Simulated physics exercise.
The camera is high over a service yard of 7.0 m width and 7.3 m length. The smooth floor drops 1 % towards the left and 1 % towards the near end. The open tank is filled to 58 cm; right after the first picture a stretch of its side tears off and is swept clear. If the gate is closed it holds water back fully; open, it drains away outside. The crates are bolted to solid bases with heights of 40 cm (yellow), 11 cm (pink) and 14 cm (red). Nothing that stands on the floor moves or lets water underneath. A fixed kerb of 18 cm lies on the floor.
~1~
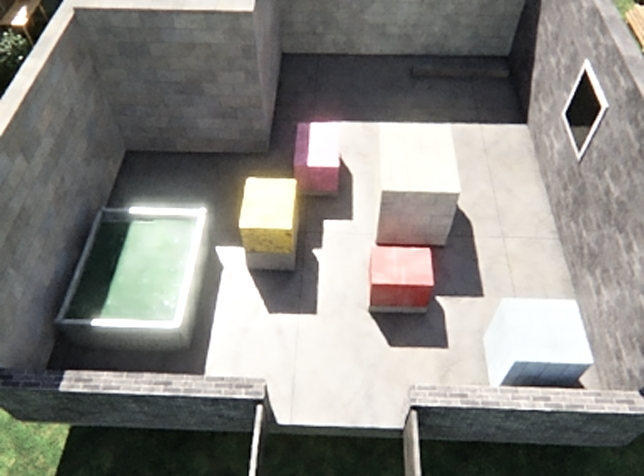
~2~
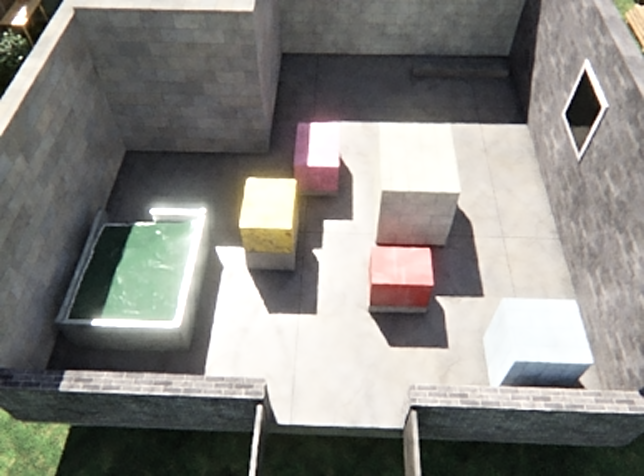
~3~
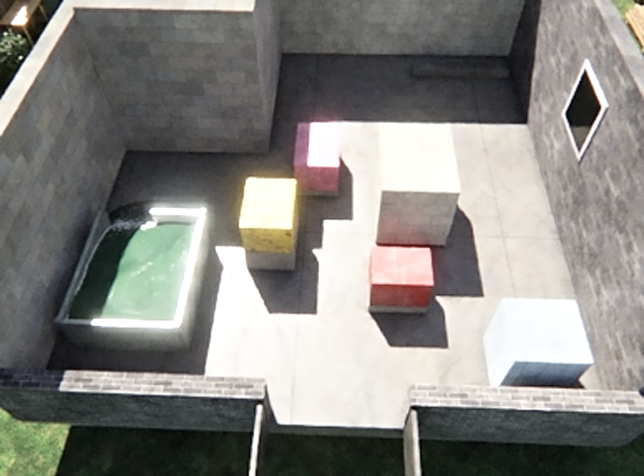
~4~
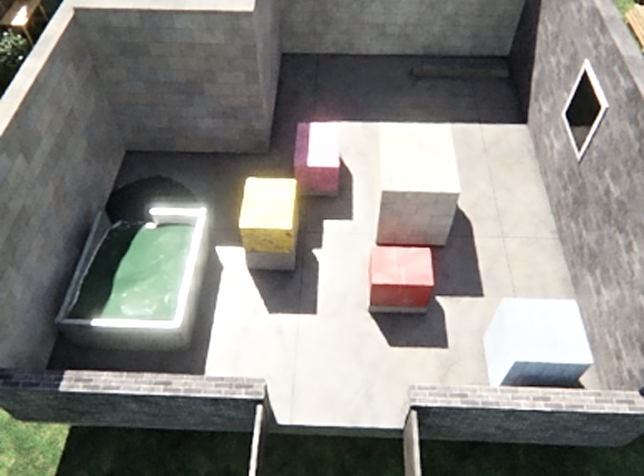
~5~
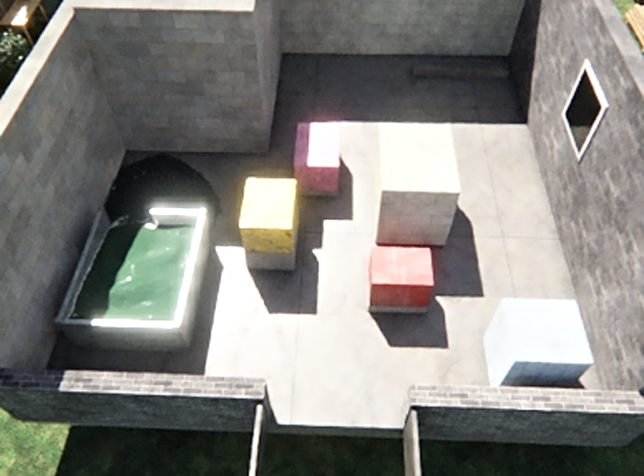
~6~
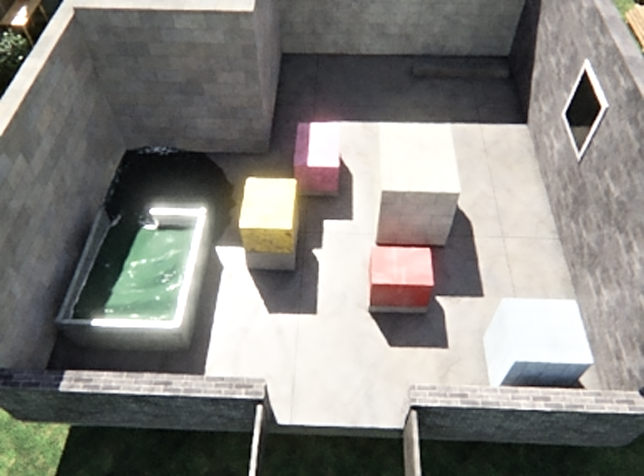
A walled yard held coloured blocks and an open tank of green water, which stirred before dark water appeared at its back corner and spread over the floor behind it, reaching the wall.
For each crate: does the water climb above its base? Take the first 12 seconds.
The yellow crate keeps dry; the pink crate is soaked; the red crate escapes dry.
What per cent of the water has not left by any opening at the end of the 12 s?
Roughly 94 in a hundred.
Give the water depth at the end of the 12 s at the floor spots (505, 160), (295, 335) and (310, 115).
Roughly 1, 4 and 3 cm, in turn.
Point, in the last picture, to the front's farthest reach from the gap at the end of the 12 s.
At about (508, 60).
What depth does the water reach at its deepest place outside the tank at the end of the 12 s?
Up to some 11 cm.
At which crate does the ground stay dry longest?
Last comes the red one.
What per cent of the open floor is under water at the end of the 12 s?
About 70 per cent.
A moment later water covers 10 % of the floor and is deepest (44 cm) near (136, 153); yellow plinth reached, pink plinth not reached, red plinth not reached.
Soon after water covers 10 % of the floor and is deepest (33 cm) near (136, 153); yellow plinth reached, pink plinth reached, red plinth not reached.
Next water covers 25 % of the floor and is deepest (22 cm) near (291, 164); yellow plinth reached, pink plinth reached, red plinth reached.
Later on water covers 55 % of the floor and is deepest (13 cm) near (106, 209); yellow plinth reached, pink plinth reached, red plinth reached.
At the end water covers 70 % of the floor and is deepest (11 cm) near (37, 395); highest at the yellow plinth 22 cm, highest at the pink plinth 24 cm, highest at the red plinth 8 cm.
